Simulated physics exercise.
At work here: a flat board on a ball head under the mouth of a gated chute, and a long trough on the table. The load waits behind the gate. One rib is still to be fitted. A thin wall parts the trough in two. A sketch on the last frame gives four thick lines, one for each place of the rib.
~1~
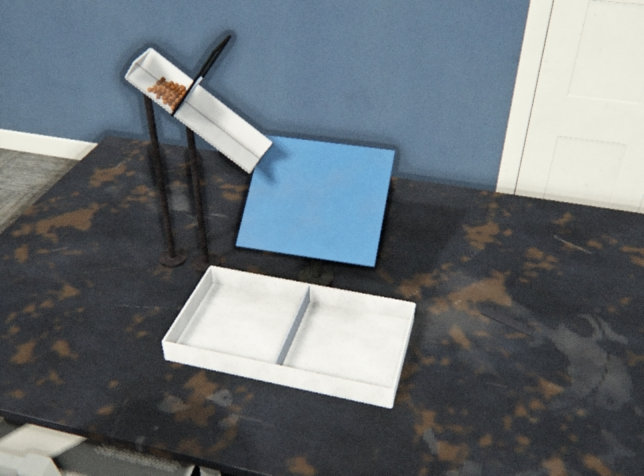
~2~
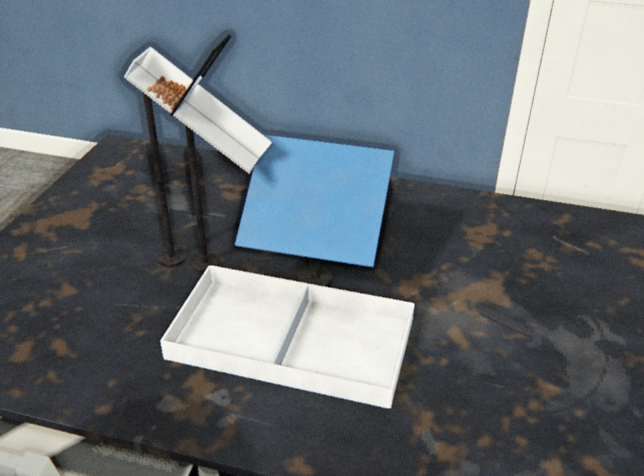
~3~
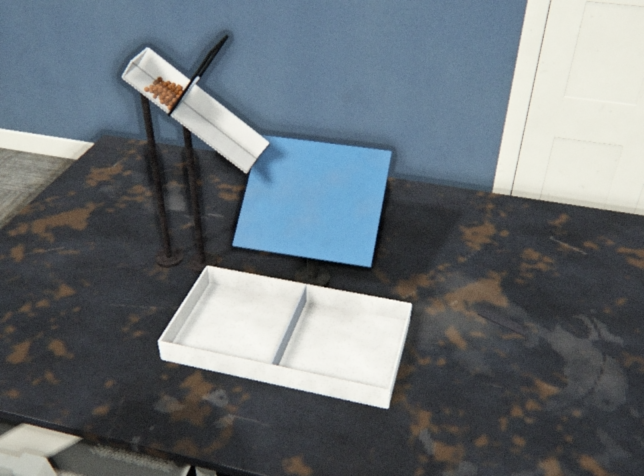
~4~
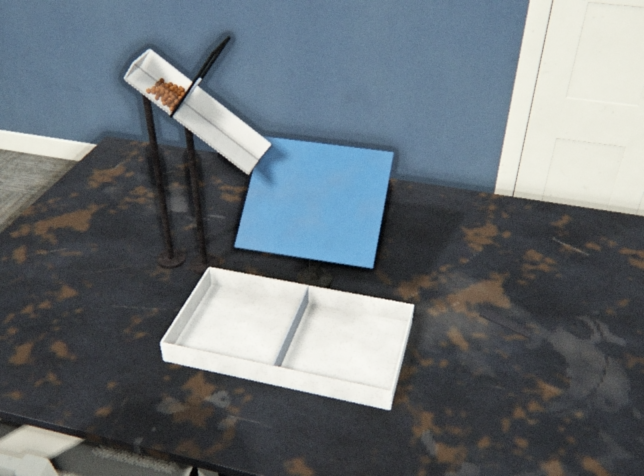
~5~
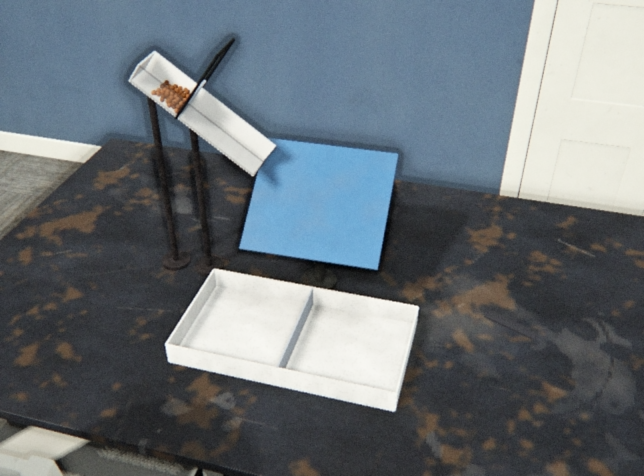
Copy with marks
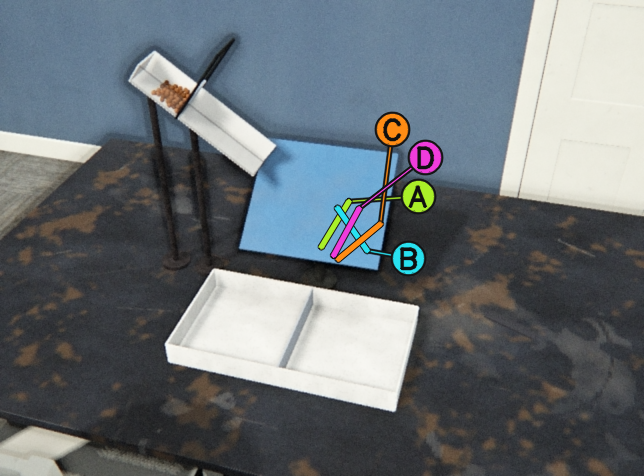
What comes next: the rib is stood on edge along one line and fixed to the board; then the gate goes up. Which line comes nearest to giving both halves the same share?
The best line is A.
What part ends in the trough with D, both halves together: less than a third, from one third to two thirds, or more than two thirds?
More than two thirds.
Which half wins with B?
More lands on the right.
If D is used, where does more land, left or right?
The right half.
On the marked copy, line A from (348, 201) to (321, 246); line B from (337, 208) to (367, 250); line C from (380, 224) to (338, 259); line D from (359, 208) to (333, 255).
If A is chosen, of what is caught, about half in the left half, about half in the right.
If B is chosen, of what is caught, a small part in the left half, most in the right.
If C is chosen, of what is caught, a small part in the left half, most in the right.
If D is chosen, of what is caught, about a quarter in the left half, most in the right.
